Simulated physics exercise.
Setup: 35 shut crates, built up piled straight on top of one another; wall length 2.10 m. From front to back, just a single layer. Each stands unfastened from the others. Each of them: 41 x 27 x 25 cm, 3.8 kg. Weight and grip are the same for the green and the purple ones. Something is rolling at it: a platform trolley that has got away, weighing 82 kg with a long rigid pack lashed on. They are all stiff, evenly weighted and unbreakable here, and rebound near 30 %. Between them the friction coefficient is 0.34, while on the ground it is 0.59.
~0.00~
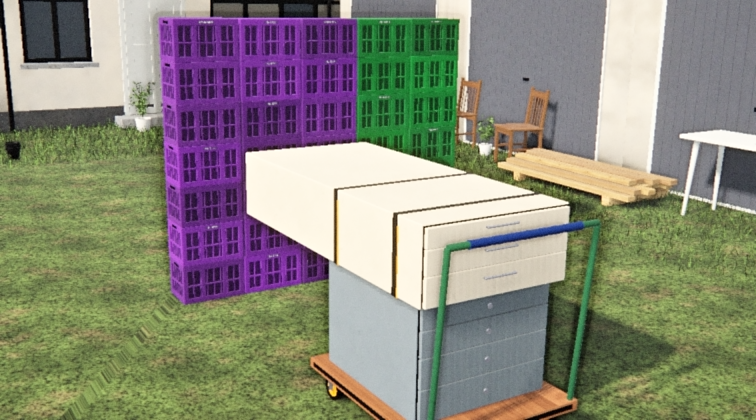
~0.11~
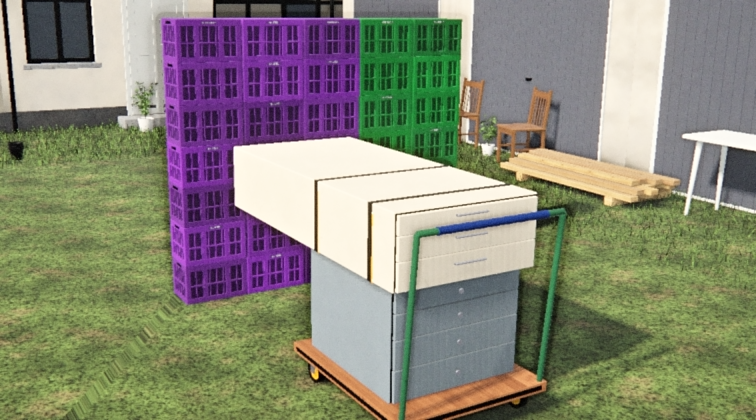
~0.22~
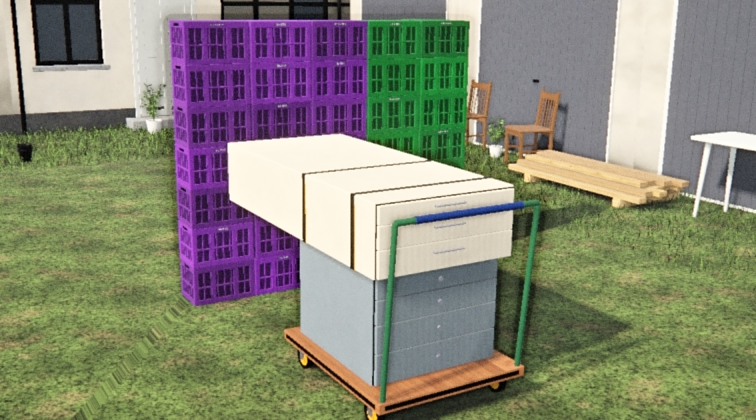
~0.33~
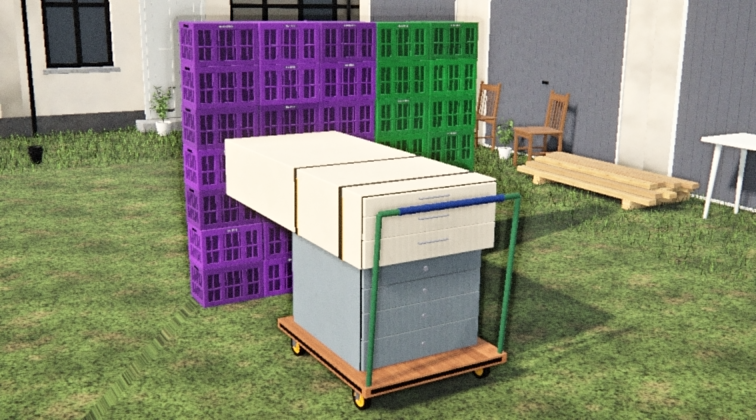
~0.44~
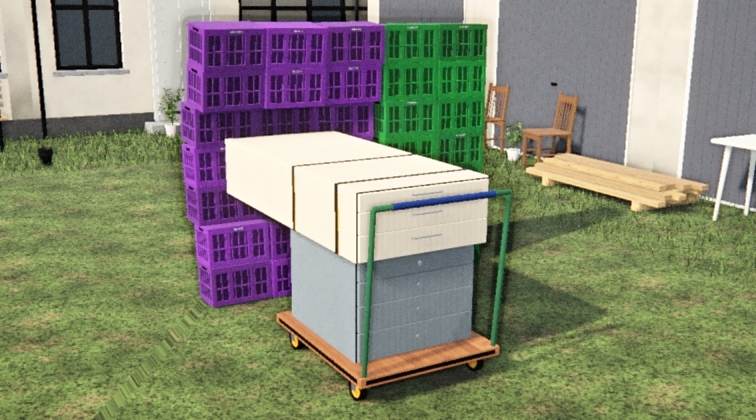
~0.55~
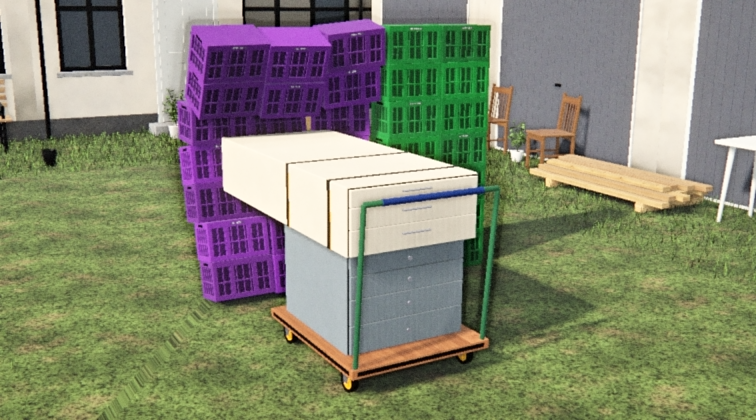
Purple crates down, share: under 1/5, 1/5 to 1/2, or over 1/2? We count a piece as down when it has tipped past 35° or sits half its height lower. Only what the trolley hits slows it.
Over 1/2.
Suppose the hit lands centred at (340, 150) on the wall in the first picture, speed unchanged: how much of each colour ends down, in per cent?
For green it's 40 per cent, for purple 60 per cent.
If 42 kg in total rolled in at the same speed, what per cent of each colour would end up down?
Green 0, purple 90 per cent.
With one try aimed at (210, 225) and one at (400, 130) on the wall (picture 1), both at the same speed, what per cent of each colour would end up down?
You'd get green at 0 followed by 80, and purple at 60 followed by 20 percent.
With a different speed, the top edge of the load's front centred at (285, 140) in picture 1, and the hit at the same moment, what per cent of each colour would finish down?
Then green 0, purple 90 per cent.
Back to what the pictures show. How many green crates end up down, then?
Green: 0.
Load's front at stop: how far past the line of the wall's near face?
Something like 105 cm.
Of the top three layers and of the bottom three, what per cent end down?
60 % and 30 %.
Around 0.66 s, load 39 cm past the wall's line, still rolling; 4 of the 21 purple crates down (4 of 35 in all colours); top purple crate tipped 39°, 21 cm lower.
Around 0.88 s, load 62 cm past the wall's line, still rolling; 16 of the 21 purple crates down (16 of 35 in all colours); top purple crate on its side.
Around 1.20 s, load 86 cm past the wall's line, still rolling; 17 of the 21 purple crates down (17 of 35 in all colours); top purple crate on its side.
Around 1.70 s, load 1.03 m past the wall's line, still rolling; 17 of the 21 purple crates down (17 of 35 in all colours); top purple crate on its side.
Finally (3.0 s), load 1.04 m past the wall's line, stopped; 17 of the 21 purple crates down (17 of 35 in all colours); top purple crate on its side; top green crate unmoved. That is 81 per cent. Seen by the last camera, middles, top purple crate near (236, 112), top green crate near (407, 44).
